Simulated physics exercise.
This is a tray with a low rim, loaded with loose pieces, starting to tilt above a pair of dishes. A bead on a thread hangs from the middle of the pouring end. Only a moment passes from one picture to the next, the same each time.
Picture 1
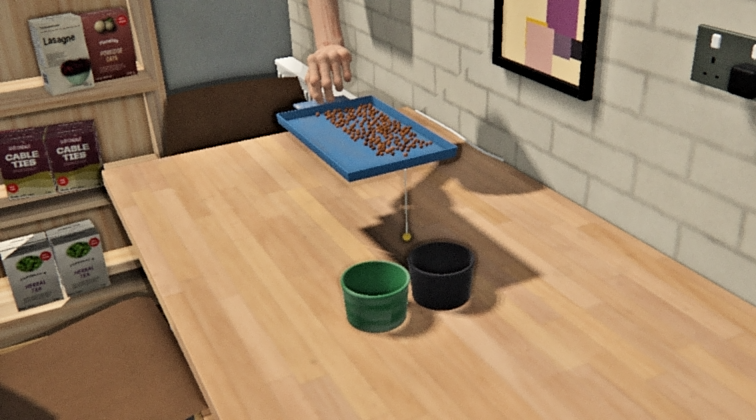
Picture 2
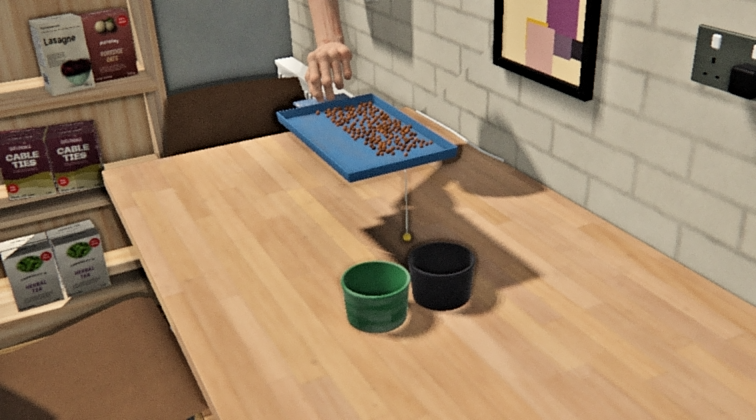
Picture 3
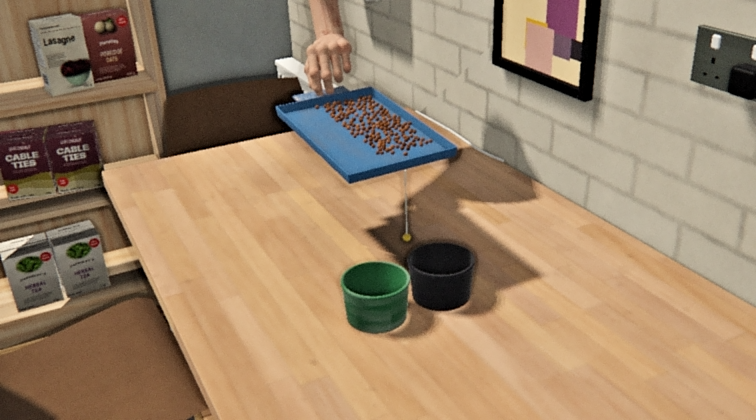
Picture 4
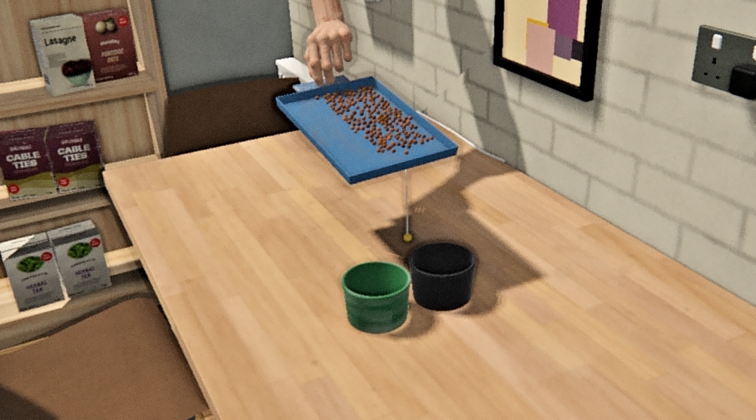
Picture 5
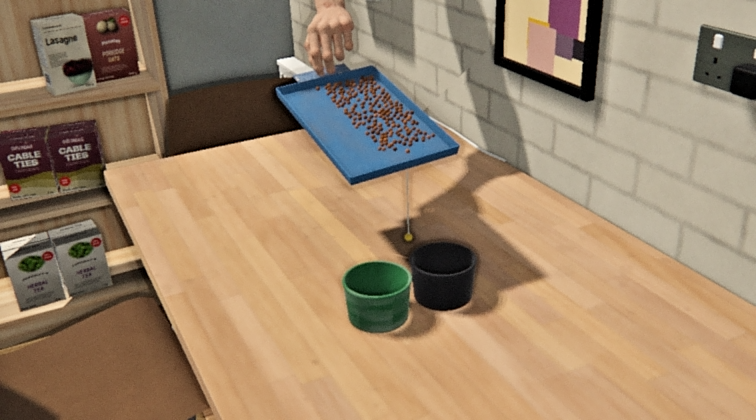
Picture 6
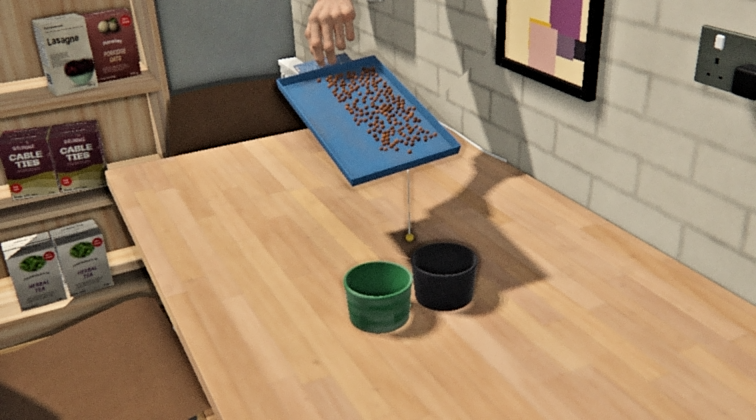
A hand slowly tilts a blue tray of small brown pieces above two dishes.
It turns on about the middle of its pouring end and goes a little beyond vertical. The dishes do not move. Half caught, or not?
The two hold over half of the load.
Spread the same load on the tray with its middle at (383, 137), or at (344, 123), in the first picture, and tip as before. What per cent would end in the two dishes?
Roughly 80 per cent, and 80 per cent.
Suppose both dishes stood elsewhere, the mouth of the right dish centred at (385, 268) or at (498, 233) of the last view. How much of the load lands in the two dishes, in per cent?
First some 70, then 10 per cent.
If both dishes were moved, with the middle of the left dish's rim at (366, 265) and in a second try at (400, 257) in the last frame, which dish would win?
First the dish on the left, then left.
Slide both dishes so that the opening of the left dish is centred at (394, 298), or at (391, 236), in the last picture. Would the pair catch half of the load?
One: Under half. Two: Not half.
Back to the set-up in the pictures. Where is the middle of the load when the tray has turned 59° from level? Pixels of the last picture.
Near (385, 170).
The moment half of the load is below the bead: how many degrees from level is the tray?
Near 105 degrees.
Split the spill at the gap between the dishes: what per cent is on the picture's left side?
About 80 per cent.
Soon after the last picture, tray tipped steeply; most on the tray; a small part in the left dish; a stray few in the right dish; a stray few outside both; a small part in the air.
A little later, tray tipped right over; about two thirds on the tray; about a quarter in the left dish; a stray few in the right dish; a small part outside both; a small part in the air.
Later still, tray tipped past a quarter turn; about two thirds in the left dish; about a quarter in the right dish; about a quarter outside both.
By the end, tray tipped past a quarter turn; about two thirds in the left dish; about a quarter in the right dish; about a quarter outside both.
